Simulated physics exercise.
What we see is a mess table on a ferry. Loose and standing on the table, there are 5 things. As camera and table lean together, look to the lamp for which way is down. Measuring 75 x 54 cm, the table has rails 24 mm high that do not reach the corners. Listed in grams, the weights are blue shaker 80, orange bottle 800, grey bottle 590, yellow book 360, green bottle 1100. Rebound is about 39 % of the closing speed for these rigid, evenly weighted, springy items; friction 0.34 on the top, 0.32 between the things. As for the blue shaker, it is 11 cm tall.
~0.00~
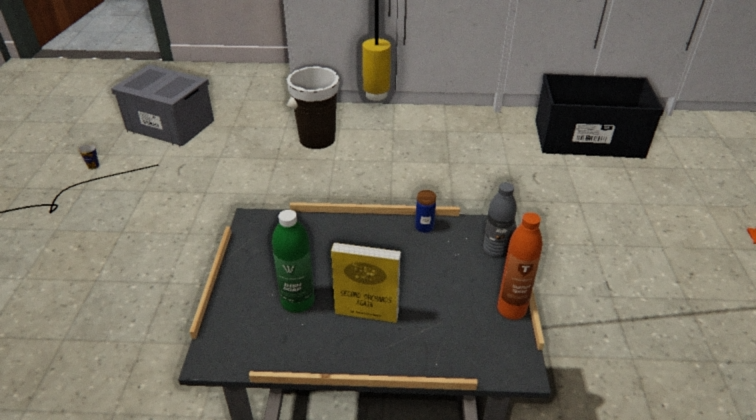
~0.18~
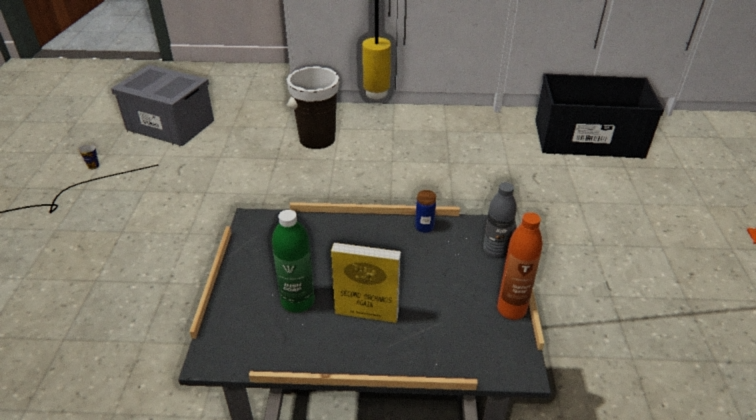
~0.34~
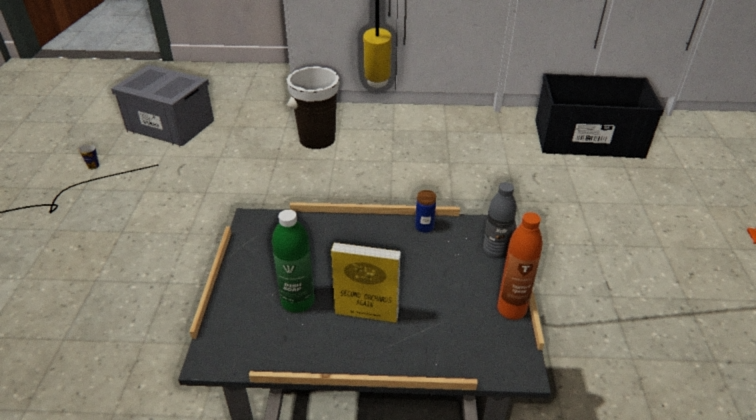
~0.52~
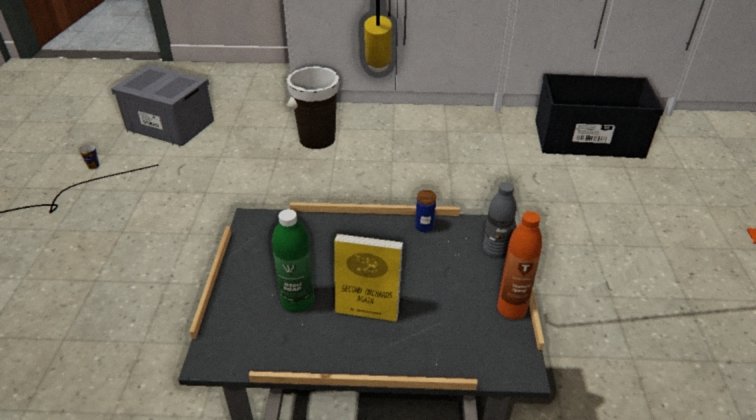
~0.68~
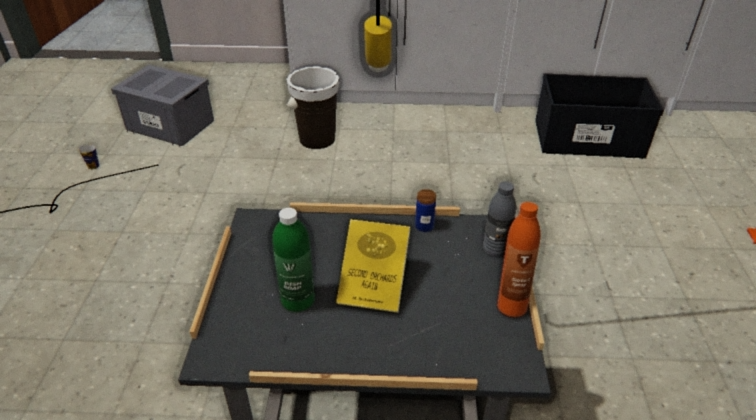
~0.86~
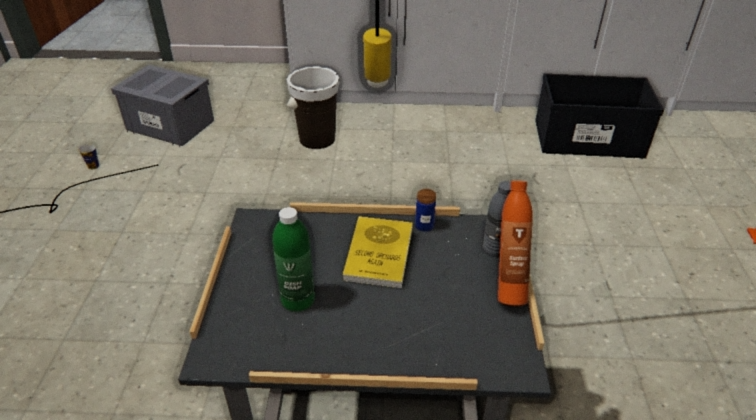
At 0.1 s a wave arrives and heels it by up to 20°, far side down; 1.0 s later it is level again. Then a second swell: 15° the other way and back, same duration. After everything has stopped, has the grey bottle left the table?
Yes.
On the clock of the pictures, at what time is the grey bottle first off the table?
At about 1.3 s.
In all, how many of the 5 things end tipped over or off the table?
That comes to 3.
By 1.06 s, boat level; grey bottle rocked 26° off its seat near (492, 205); orange bottle rocked 71° off its seat; yellow book on its side.
By 1.36 s, floor tilted 8°, near side down; grey bottle now off the table; orange bottle on its side; yellow book on its side.
By 1.66 s, floor tilted 14°, near side down; orange bottle on its side; yellow book on its side.
By 2.06 s, boat level; orange bottle on its side; yellow book on its side.
When it is over (2.6 s), off the table, grey bottle; lying over on the table, orange bottle and yellow book; the other 2 within 5 cm of the start.
